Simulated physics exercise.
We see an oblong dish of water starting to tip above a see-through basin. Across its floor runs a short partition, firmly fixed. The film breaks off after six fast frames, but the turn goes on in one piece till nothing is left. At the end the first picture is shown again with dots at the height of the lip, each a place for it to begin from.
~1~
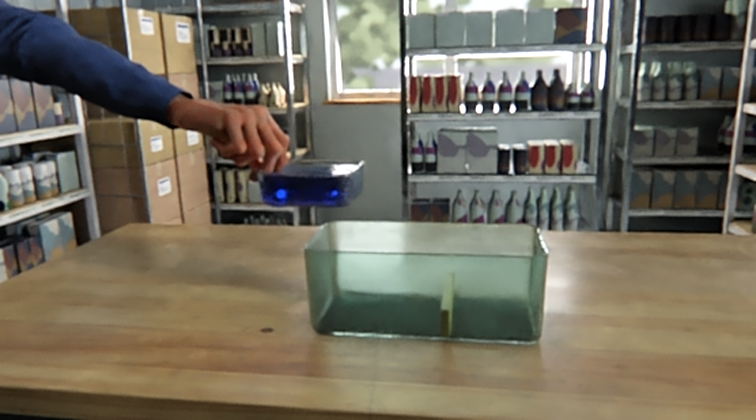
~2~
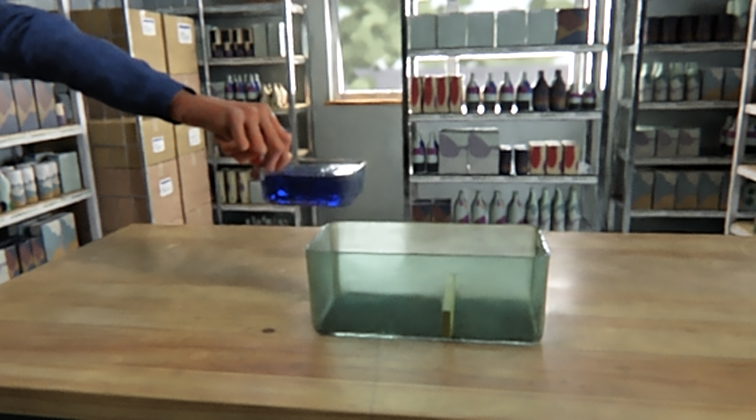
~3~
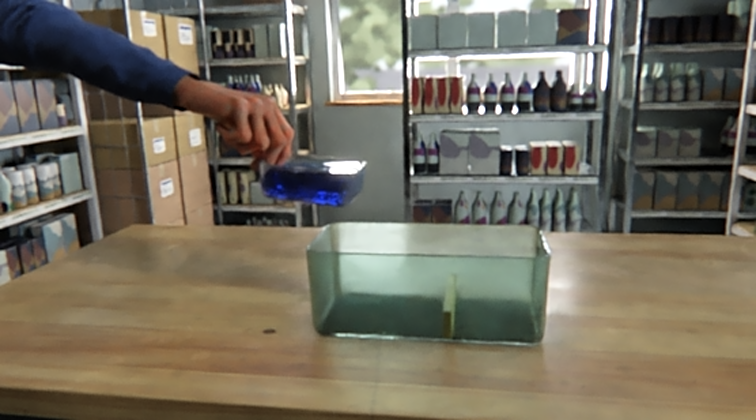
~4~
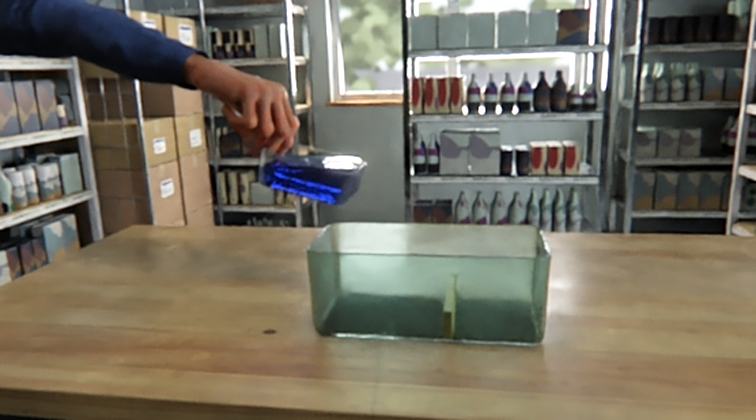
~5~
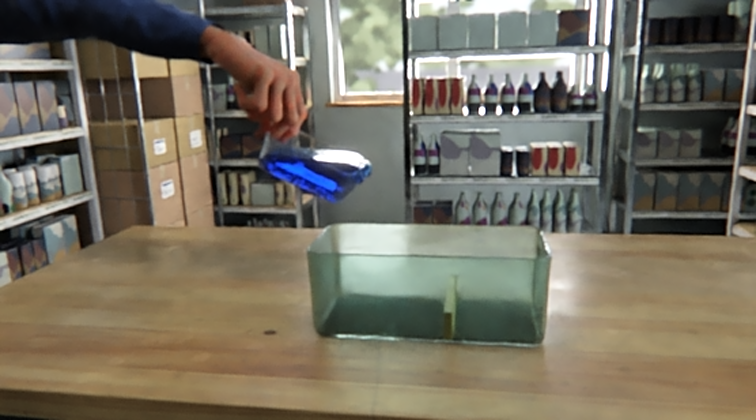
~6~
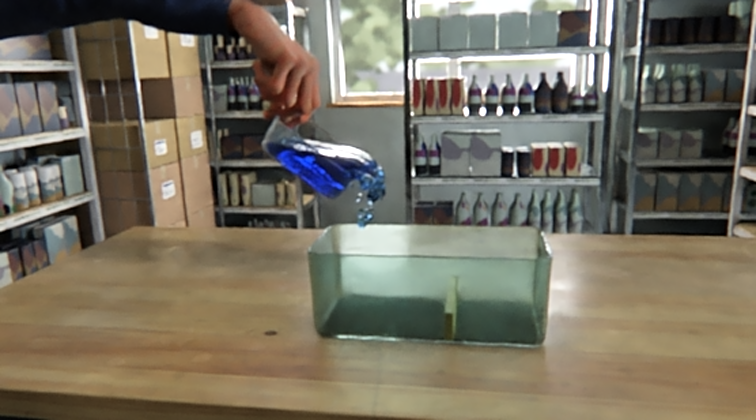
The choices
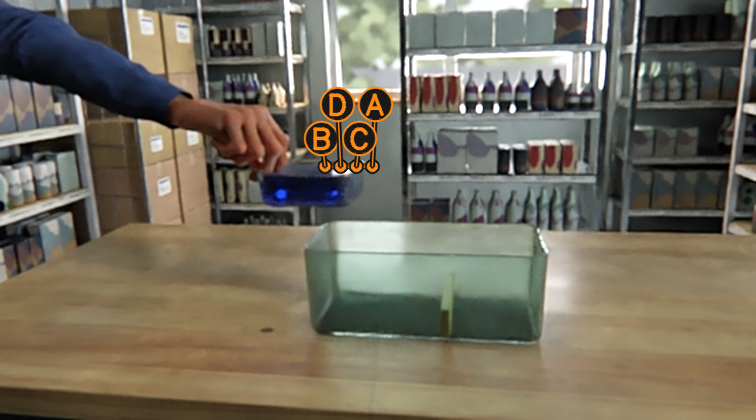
A hand held a small clear dish of bright blue liquid above a larger glass basin on a wooden table, then tilted it to the right until blue liquid poured over its lip.
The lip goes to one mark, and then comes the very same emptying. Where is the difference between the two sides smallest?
The best place is A.
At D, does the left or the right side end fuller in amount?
More ends on the left.
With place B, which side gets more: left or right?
More ends on the left.
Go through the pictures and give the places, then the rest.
The first frame shows upright, lip at (356, 166); basin from (312, 330) to (541, 341); top of the wall at (448, 290); nothing has left yet.
The second frame shows upright, lip at (358, 167); nothing has left yet.
The third frame shows tipped about 7°, lip at (358, 167); nothing has left yet.
The fourth frame shows tipped about 15°, lip at (359, 168); water is over the lip, down to (359, 168).
The fifth frame shows tipped about 25°, lip at (359, 168); water is over the lip, down to (364, 177).
The sixth frame shows tipped about 38°, lip at (360, 169); water is over the lip, down to (365, 221).
On the marked copy, A at (372, 166); B at (325, 166); C at (356, 166); D at (340, 166).
If A is chosen, about 47 % ends left of the wall and 52 % right of it.
If B is chosen, about 91 % ends left of the wall and 8 % right of it.
If C is chosen, about 85 % ends left of the wall and 14 % right of it.
If D is chosen, about 93 % ends left of the wall and 6 % right of it.
